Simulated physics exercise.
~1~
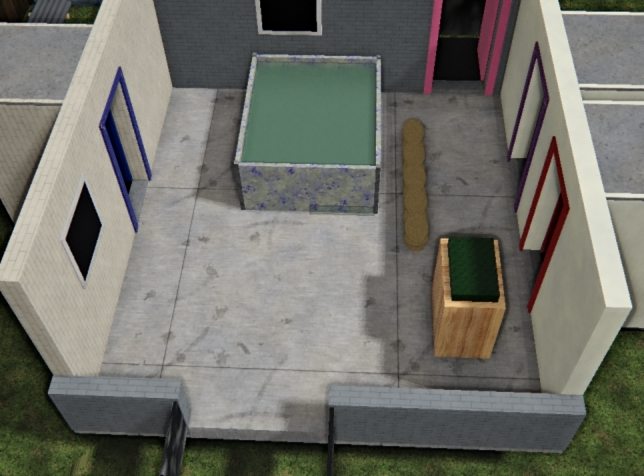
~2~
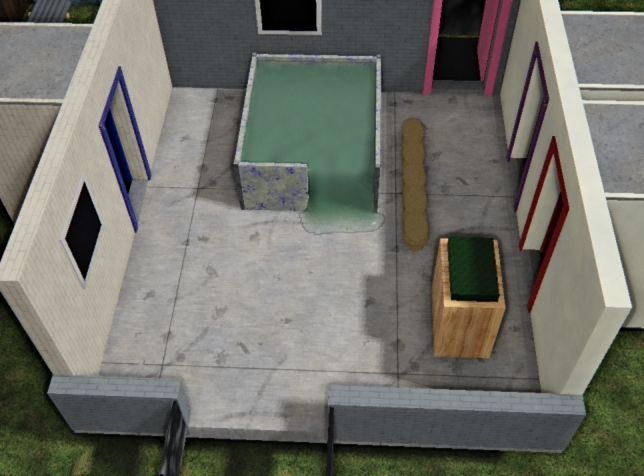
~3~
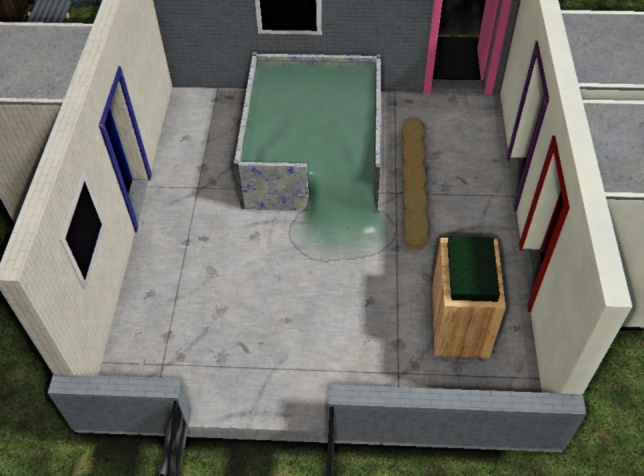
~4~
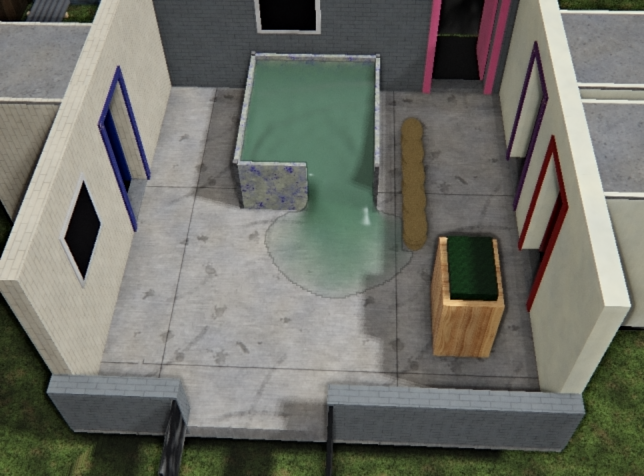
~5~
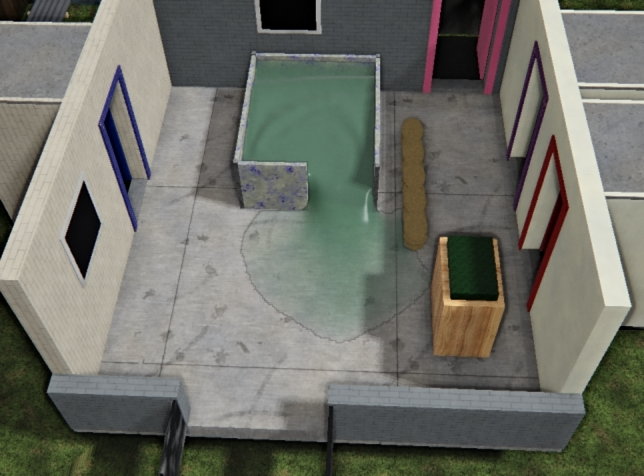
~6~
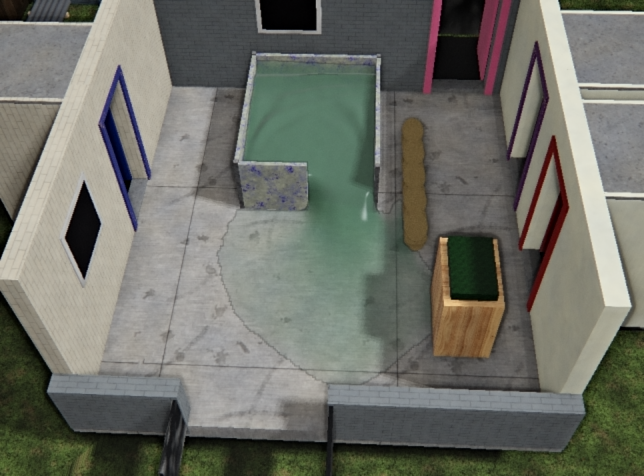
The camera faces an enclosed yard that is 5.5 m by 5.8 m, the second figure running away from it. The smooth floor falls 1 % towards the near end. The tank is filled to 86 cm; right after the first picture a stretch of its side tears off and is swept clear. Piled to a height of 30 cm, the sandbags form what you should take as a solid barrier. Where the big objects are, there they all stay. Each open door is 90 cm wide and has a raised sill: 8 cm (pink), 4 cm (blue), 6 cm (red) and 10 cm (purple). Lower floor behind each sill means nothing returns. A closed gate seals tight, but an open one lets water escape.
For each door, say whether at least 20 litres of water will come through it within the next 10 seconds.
As I see it, pink door: Past the set amount. Blue door: Under the set amount. Red door: Past the set amount. Purple door: Under the set amount.
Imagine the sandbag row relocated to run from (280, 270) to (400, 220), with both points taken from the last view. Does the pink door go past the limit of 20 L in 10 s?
Outcome - pink: Pass.
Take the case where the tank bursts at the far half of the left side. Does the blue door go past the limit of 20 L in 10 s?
Blue: Exceeds.
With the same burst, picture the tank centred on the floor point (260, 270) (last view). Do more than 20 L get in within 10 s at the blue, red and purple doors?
At the blue door the limit is not exceeded, at the red door not exceeded, at the purple door not exceeded.
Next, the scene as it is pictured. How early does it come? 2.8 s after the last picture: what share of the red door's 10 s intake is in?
About 40%.
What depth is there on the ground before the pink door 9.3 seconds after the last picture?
About 9.0 cm.
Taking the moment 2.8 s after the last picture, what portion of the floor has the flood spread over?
Some 55 per cent of it.
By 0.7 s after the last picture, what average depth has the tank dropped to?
It averages close to 61 cm.
Then, 0.7 s after the last picture water covers 40 % of the floor and is deepest (50 cm) near (414, 416); pink door not reached, blue door not reached, red door 2 cm at the sill, 0 L in, purple door not reached.
Then, 1.5 s after the last picture water covers 45 % of the floor and is deepest (51 cm) near (414, 416); pink door not reached, blue door not reached, red door 9 cm at the sill, 15 L in, purple door not reached.
Then, 2.8 s after the last picture water covers 55 % of the floor and is deepest (36 cm) near (534, 421); pink door not reached, blue door not reached, red door 10 cm at the sill, 39 L in, purple door 7 cm at the sill, 0 L in.
Then, 5.3 s after the last picture water covers 85 % of the floor and is deepest (24 cm) near (534, 421); pink door 15 cm at the sill, 43 L in, blue door 3 cm at the sill, 0 L in, red door 11 cm at the sill, 80 L in, purple door 5 cm at the sill, 0 L in.
Then, 9.3 s after the last picture water covers 95 % of the floor and is deepest (14 cm) near (504, 420); pink door 9 cm at the sill, 100 L in, blue door 3 cm at the sill, 0 L in, red door 7 cm at the sill, 101 L in, purple door 8 cm at the sill, 0 L in.
